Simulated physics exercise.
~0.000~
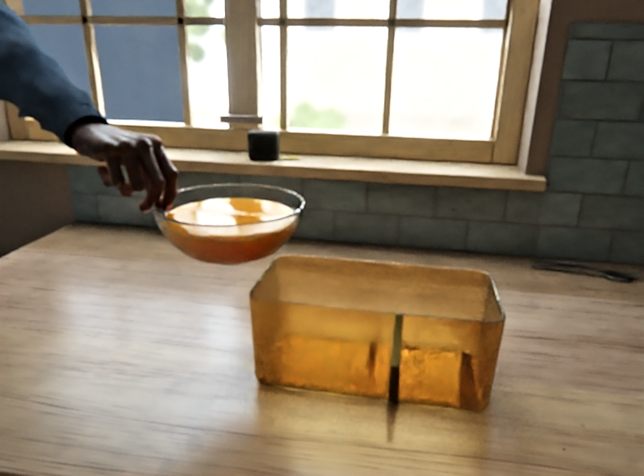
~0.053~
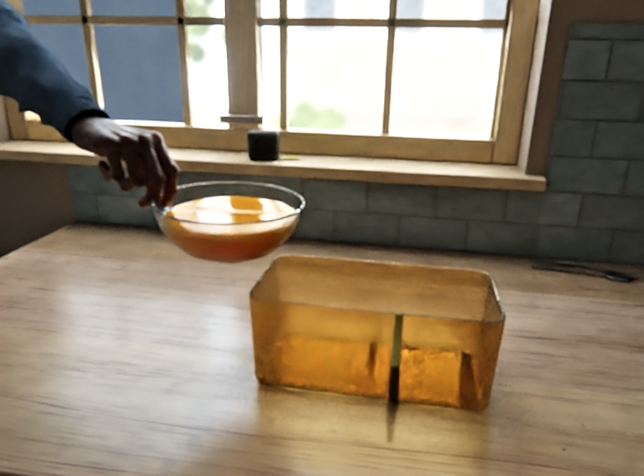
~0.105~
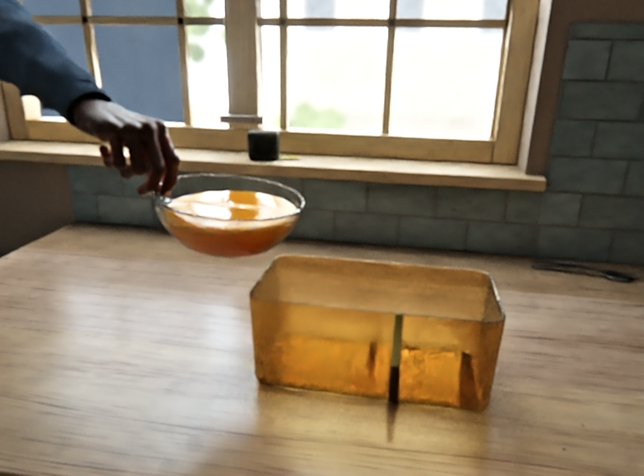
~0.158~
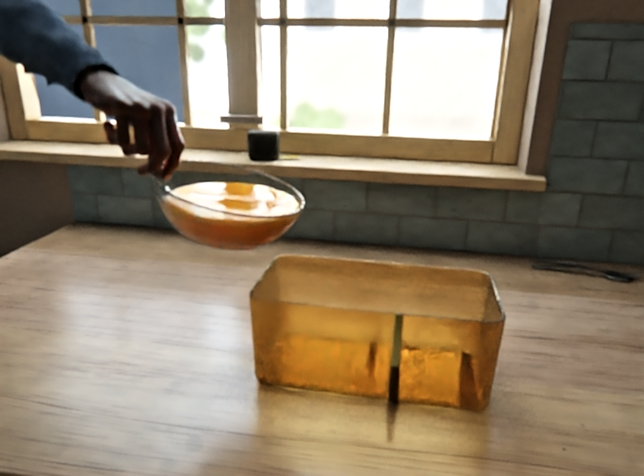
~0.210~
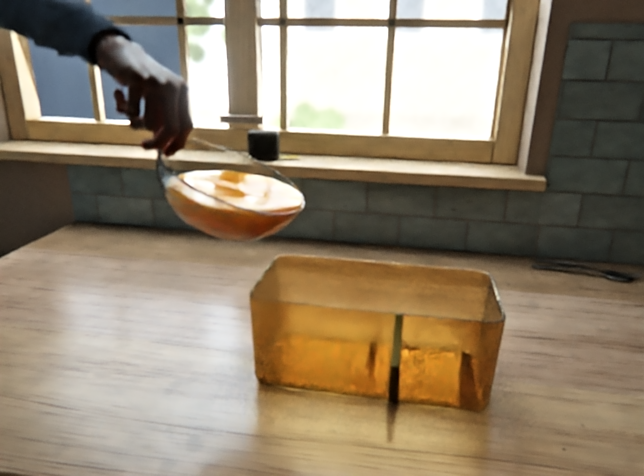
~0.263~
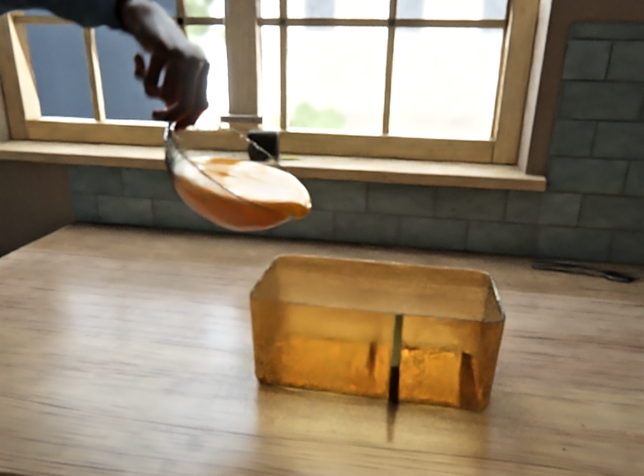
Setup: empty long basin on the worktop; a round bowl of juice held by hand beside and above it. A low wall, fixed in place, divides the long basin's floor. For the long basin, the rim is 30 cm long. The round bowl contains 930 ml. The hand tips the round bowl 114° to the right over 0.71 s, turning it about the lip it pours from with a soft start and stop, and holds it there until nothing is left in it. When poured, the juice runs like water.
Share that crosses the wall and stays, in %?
35 %.
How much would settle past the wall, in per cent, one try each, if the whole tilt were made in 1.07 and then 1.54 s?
About 30 %, then about 15 %.
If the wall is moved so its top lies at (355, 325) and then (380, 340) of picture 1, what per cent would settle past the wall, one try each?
Respectively 70 and 55 %.
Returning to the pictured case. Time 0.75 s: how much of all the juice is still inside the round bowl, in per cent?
Around 0 percent of it.
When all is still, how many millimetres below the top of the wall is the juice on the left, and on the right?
About 26 mm left, about 28 mm right.
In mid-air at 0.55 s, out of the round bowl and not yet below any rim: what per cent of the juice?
Near 62 per cent at that moment.
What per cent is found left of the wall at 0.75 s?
The fraction is near 52 percent.
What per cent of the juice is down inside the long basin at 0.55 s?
Around 30%.
By 0.55 s the tilt is 100° and 9 per cent is still to pour, 29 is left of the wall and 0 right of it.
By 0.75 s the tilt is 114° and 0 per cent is still to pour, 53 is left of the wall and 36 right of it.
By 0.97 s the tilt is 114° and 0 per cent is still to pour, 57 is left of the wall and 28 right of it.
By 1.21 s the tilt is 114° and 0 per cent is still to pour, 60 is left of the wall and 35 right of it.
At rest 60 per cent lies left of the wall, 35 right of it and 4 outside.
